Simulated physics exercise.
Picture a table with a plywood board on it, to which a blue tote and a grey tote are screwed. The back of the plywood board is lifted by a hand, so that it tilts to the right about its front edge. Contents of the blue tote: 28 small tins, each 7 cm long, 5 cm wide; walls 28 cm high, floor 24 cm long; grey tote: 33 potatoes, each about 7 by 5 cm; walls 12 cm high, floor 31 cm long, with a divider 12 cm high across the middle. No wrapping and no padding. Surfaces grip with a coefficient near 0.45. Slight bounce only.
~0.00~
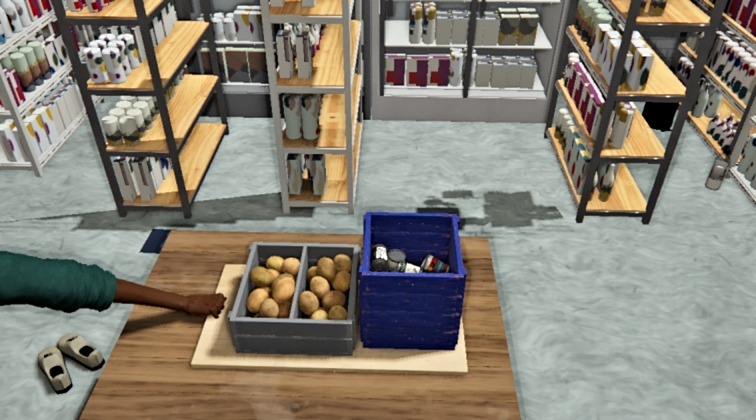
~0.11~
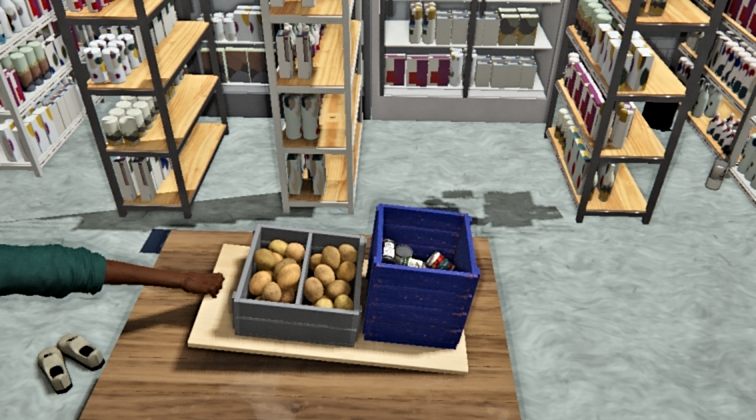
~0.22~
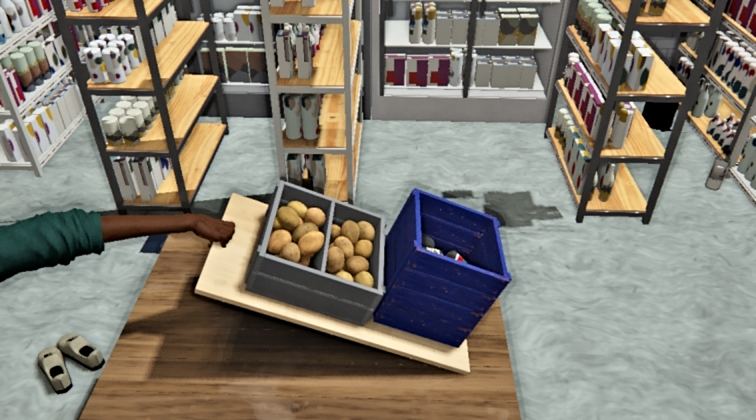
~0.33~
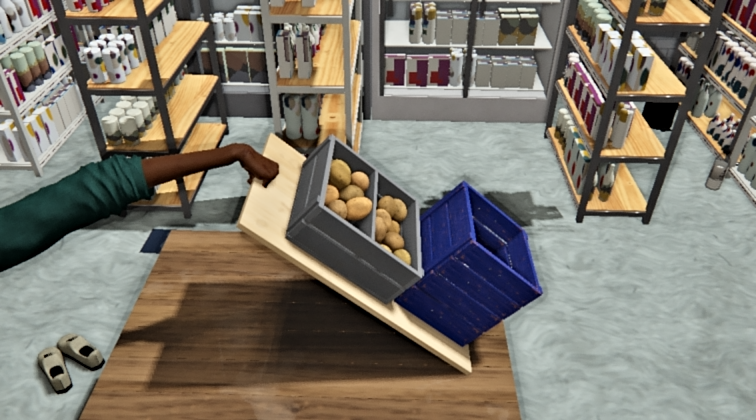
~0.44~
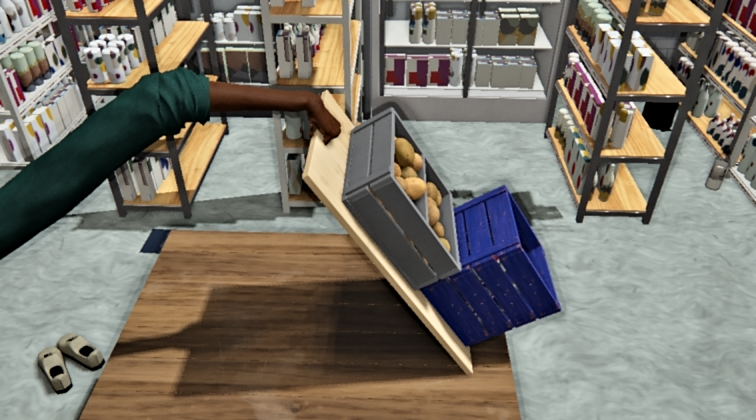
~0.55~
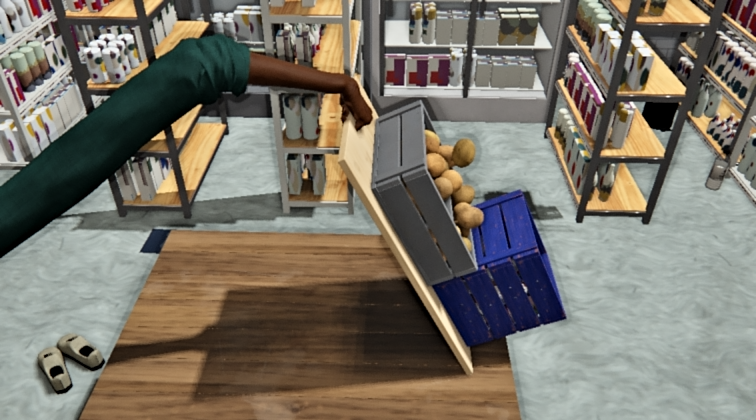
A hand raised the left end of a board on a wooden table, tilting it steeply to the right with a grey crate of potatoes and a blue crate of small tins still on it.
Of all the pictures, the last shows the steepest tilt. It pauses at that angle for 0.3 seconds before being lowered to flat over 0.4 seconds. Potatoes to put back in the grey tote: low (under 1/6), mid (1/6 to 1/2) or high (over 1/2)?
Mid.
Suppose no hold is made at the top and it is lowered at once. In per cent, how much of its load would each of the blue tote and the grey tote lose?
Blue tote 0%, grey tote 40%.
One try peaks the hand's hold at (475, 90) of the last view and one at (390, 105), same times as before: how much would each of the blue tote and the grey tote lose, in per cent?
First try, then second: The blue tote sheds 30 then 10 per cent, and the grey tote sheds 90 then 50 per cent.
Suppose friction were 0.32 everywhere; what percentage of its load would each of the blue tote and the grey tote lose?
Blue tote 0, grey tote 30 per cent.
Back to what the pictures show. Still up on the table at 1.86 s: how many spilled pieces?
Near 3, give or take.
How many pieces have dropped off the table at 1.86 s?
At that time, the count is near 6.
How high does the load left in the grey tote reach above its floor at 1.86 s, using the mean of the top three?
About 12 cm.
After 0.76 s, tilt 64°; blue tote 28 in, 0 out and grey tote 31 in, 2 out.
After 1.02 s, tilt 39°; blue tote 27 in, 1 out and grey tote 30 in, 3 out.
After 1.39 s, tilt 0°; blue tote 27 in, 1 out and grey tote 25 in, 8 out.
Final count (at 1.86 s), blue tote 27 in, 1 out and grey tote 23 in, 10 out. Asked share, 10 of 33, 30 per cent.
